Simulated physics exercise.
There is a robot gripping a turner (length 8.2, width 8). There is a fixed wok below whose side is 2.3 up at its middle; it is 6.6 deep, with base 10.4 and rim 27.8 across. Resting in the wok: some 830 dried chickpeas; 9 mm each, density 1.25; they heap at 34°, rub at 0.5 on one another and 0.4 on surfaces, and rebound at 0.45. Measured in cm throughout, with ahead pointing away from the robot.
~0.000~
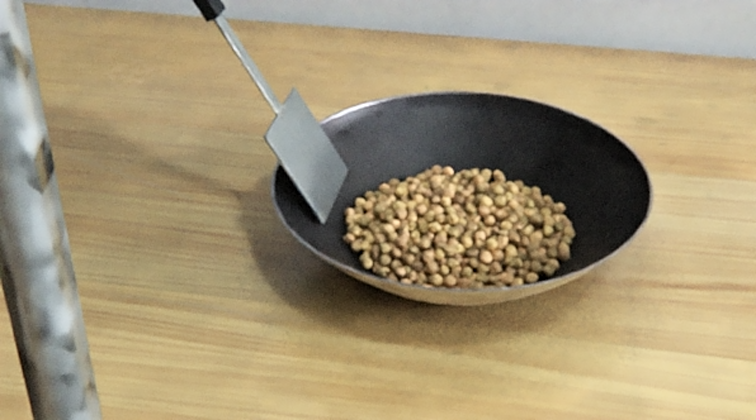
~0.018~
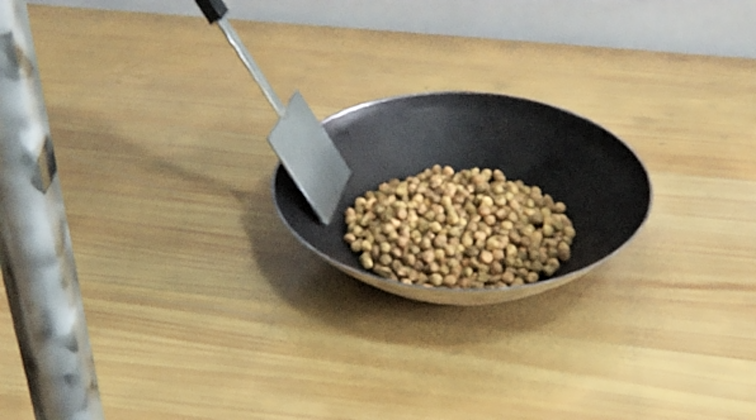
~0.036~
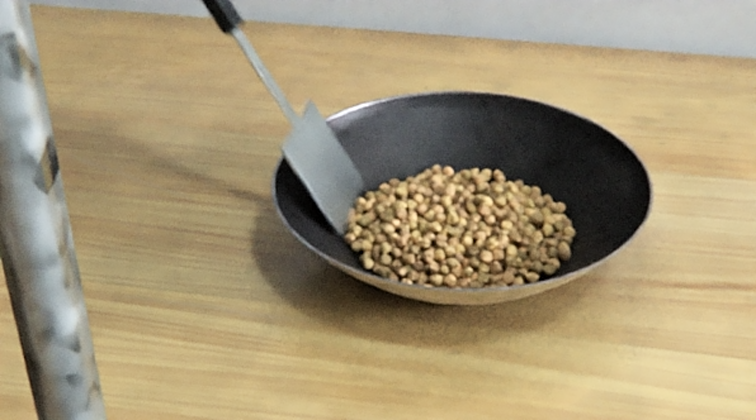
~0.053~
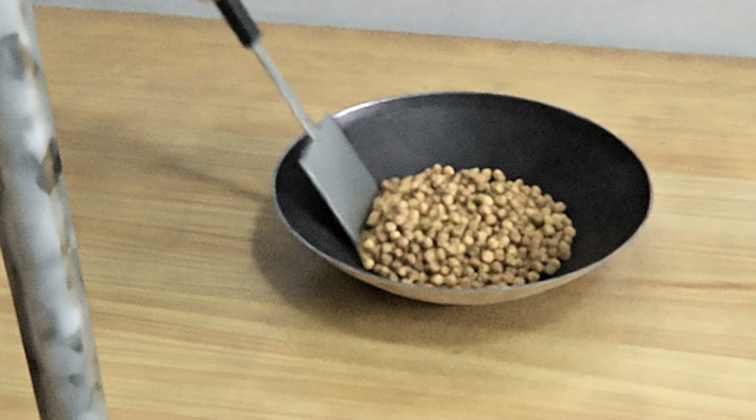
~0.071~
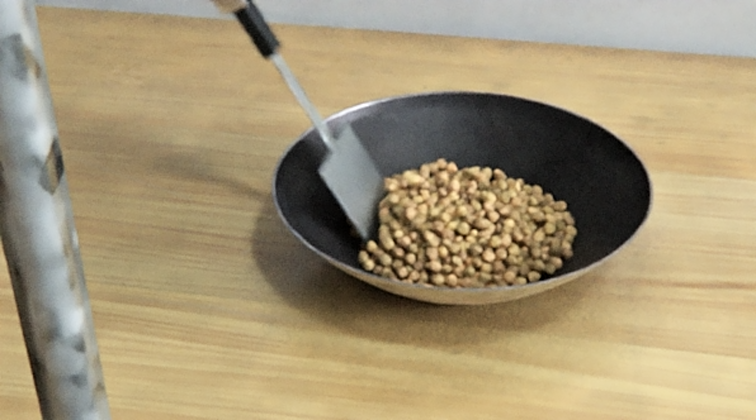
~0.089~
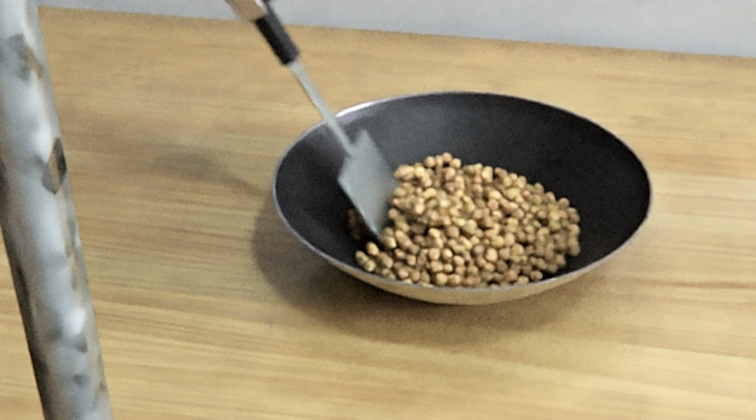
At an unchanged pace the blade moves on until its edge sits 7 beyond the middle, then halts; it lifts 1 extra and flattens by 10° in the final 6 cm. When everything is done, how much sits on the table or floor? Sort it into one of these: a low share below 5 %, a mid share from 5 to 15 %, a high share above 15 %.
A mid share, from 5 to 15 %.
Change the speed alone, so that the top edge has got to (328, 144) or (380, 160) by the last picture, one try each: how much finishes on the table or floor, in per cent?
Respectively, some 0 and 20 per cent.
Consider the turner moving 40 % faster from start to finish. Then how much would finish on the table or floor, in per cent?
I'd say close to 20 per cent.
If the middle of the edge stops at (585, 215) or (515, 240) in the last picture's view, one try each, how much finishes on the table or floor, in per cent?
The two tries give near 30 and near 0 in a hundred.
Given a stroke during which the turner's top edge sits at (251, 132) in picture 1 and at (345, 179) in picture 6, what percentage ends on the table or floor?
It comes to something like 10 %, give or take.
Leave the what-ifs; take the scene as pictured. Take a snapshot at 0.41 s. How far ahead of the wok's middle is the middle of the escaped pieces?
About 18 cm.
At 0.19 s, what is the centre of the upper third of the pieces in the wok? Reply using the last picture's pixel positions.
I'd put it close to (538, 210).
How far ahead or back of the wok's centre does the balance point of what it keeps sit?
The balance point lies close to 5.0 cm ahead.
By 0.14 s, sloping 60°, highest piece 7 above the table; 830 in the wok.
By 0.19 s, sloping 56°, highest piece 6 above the table; 830 in the wok.
By 0.41 s, sloping 50°, highest piece 8 above the table; 769 in the wok, 51 on the table or floor, 10 on the blade or in flight.
By 1.46 s, sloping 50°, highest piece 7 above the table; 767 in the wok, 63 on the table or floor.
Final count, 767 in the wok, 63 on the table or floor. That is 8 % on the table or floor.
